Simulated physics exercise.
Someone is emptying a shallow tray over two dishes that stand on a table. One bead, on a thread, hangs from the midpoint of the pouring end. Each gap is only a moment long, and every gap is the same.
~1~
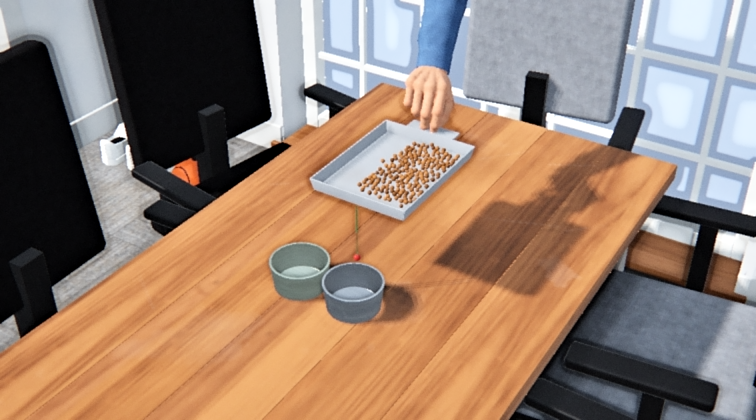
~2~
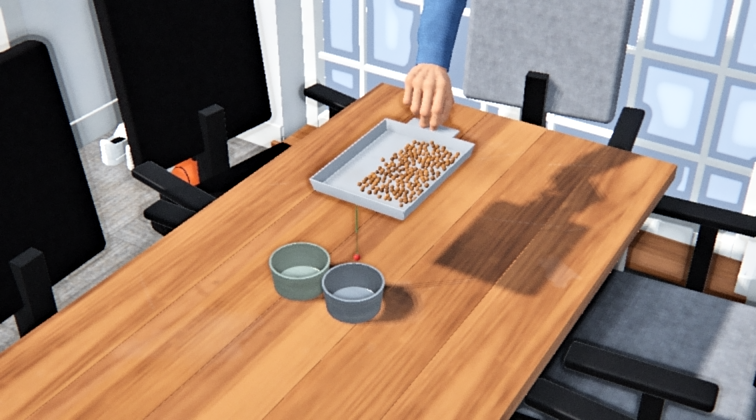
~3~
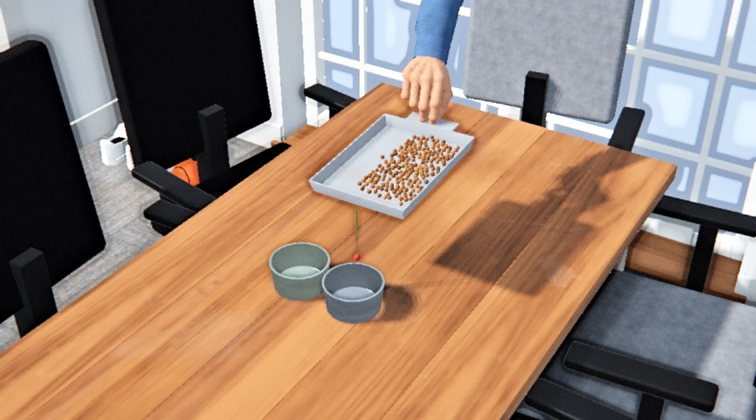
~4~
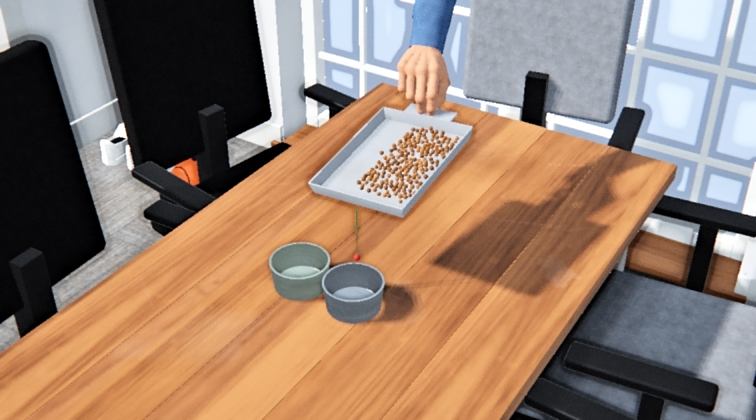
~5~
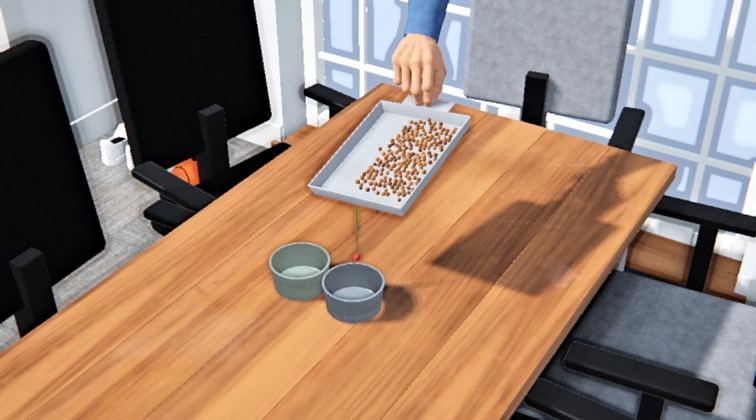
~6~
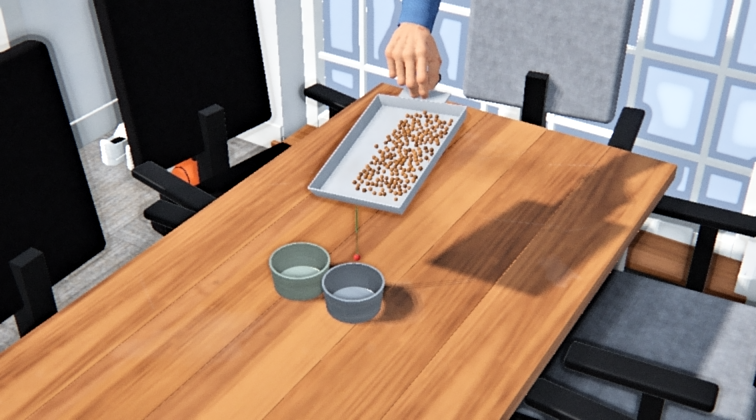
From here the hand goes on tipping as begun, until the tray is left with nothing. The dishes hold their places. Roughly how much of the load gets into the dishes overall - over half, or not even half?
Over half gets in.
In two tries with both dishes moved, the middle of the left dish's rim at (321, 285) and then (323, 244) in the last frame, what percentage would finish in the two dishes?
Respectively 10 % and 60 %.
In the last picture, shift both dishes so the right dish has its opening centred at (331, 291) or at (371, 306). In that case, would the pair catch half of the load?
With the first shift the pair saves less than a half; with the second, less than a half.
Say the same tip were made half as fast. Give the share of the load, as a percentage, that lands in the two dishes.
About 100 per cent.
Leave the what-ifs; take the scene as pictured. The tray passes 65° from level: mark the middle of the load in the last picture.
Centre estimate: (332, 192).
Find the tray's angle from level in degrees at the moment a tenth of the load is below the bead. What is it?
That happens at close to 70 degrees.
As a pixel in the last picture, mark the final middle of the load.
Somewhere around (302, 280) in the last picture.
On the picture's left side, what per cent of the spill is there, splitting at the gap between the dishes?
Around 40 %.
Just after the last frame, tray tipped steeply; the larger part on the tray; just a few in the left dish; about a tenth in the air.
A moment on, tray tipped past a quarter turn; roughly half on the tray; just a few in the right dish; roughly a third in the left dish; just a few outside both; about a tenth in the air.
Further on, tray tipped past a quarter turn; just a few in the right dish; the larger part in the left dish; about a tenth outside both.
When it is over, tray tipped past a quarter turn; just a few in the right dish; the larger part in the left dish; about a tenth outside both.
